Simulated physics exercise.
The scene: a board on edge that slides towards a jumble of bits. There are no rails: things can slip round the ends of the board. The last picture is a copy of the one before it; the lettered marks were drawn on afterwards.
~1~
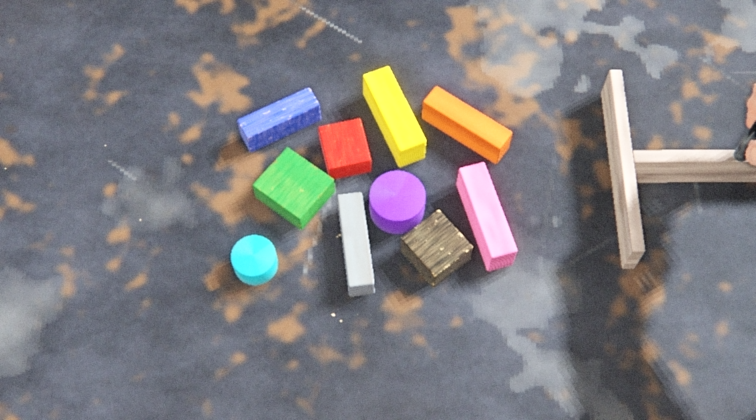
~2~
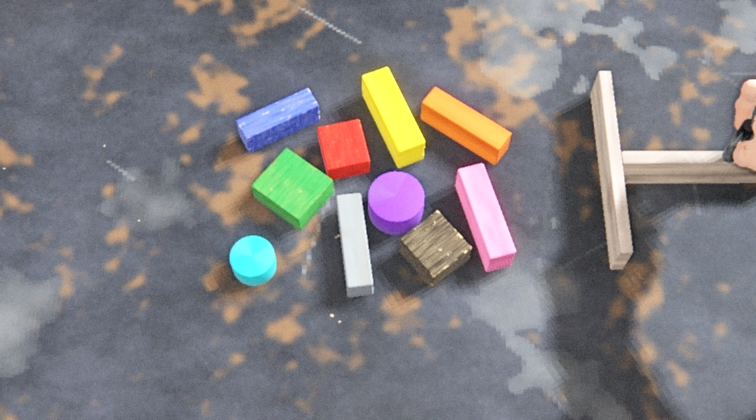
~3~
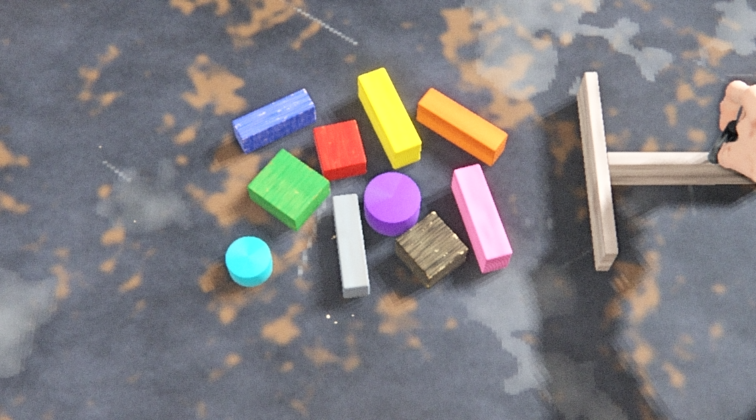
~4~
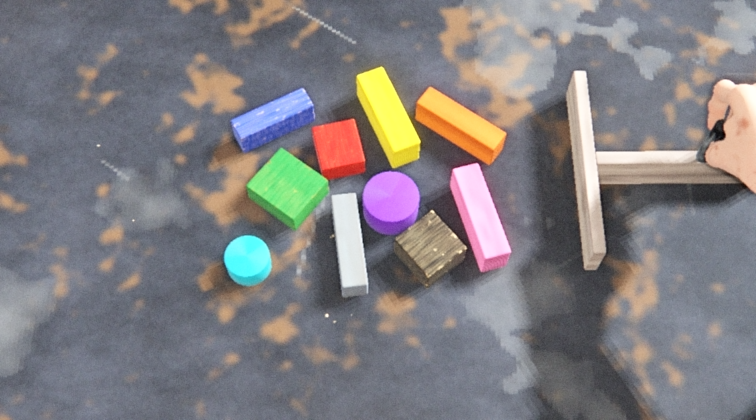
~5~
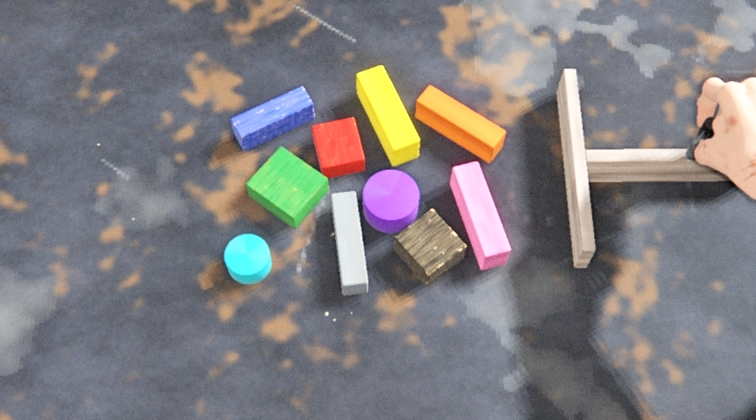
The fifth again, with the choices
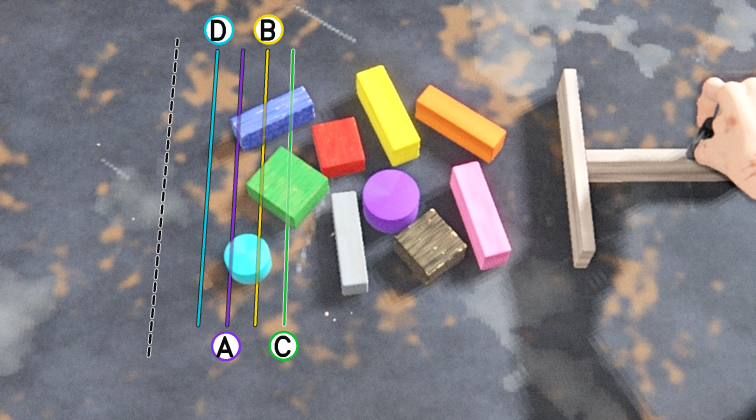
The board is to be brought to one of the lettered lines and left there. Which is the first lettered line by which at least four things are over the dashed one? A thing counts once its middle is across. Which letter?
It can halt at A.
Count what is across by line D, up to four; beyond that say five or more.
In all, five or more.
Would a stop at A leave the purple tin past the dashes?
No.
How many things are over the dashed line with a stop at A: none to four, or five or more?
Five or more.
On the marked copy, A at (236, 179); B at (262, 179); C at (289, 179); D at (209, 179); the dashed line at (164, 186).
Following A. Soon after the start, board (456, 157); turquoise tin (248, 260); blue bar (273, 119); none across.
Later, board (334, 157); turquoise tin (200, 265); green block (211, 189); none across.
In the end, board (236, 158); turquoise tin (102, 276); green block (120, 192); five across.
As for the rest, B gets only two across; C gets none across; D gets seven across, but is farther than needed.
